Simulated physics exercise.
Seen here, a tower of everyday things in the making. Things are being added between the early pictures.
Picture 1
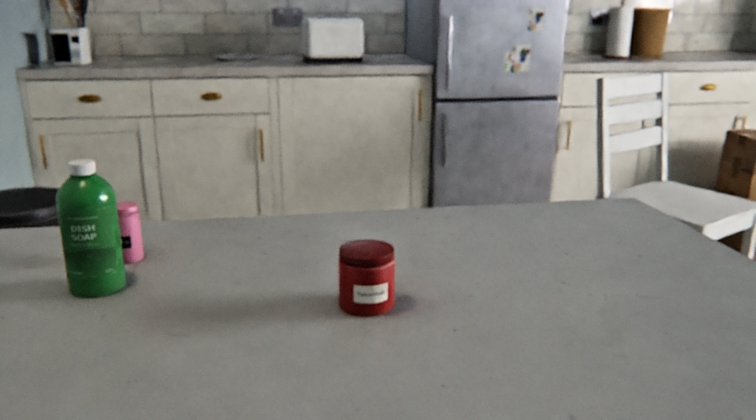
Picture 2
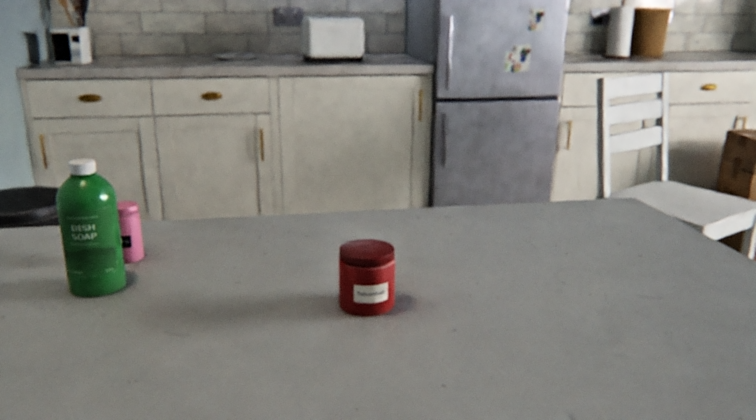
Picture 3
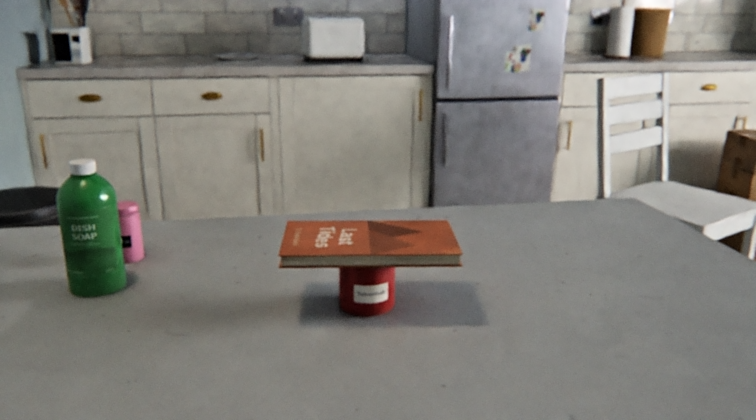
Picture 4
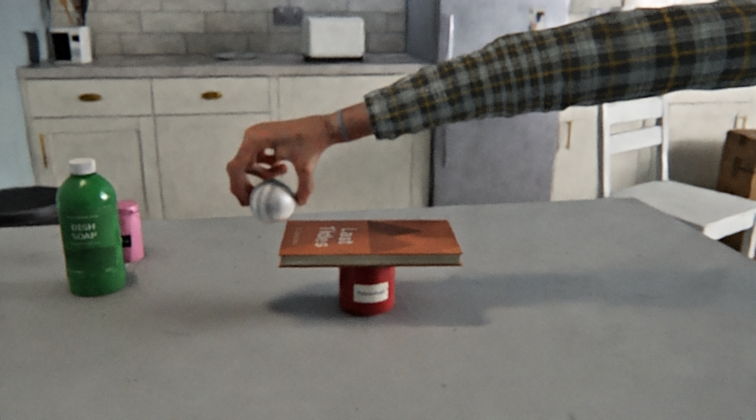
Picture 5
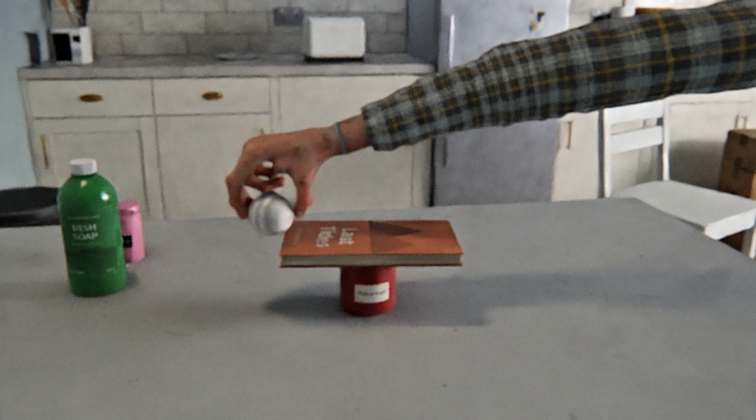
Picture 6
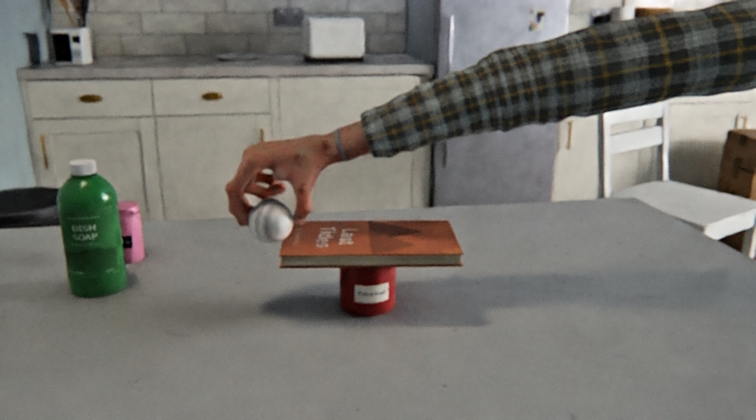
In a kitchen with pale cabinets and a grey fridge, a grey tabletop is seen from the front and slightly above by a still camera. A green dish soap bottle and a pink container stand at left, with a dark-lidded red jar near the middle. An orange book appears flat across the jar, then a plaid-sleeved arm from the right lowers a round white object slightly at the book's left edge.
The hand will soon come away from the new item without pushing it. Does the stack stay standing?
Most likely the pile fails.
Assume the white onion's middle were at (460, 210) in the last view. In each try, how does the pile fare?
Well, it topples after that.
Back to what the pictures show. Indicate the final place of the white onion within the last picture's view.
It finishes at about (234, 293).
Then, 0.20 s on from there, white onion shifted a little near (263, 230).
Then, 0.30 s on from there, white onion now fallen.
Then, 0.40 s on from there, things are still on the move.
In the end, fallen, white onion; the other 4 unmoved. At the end, from the last picture's camera, white onion near (233, 293). The pile loses its balance.
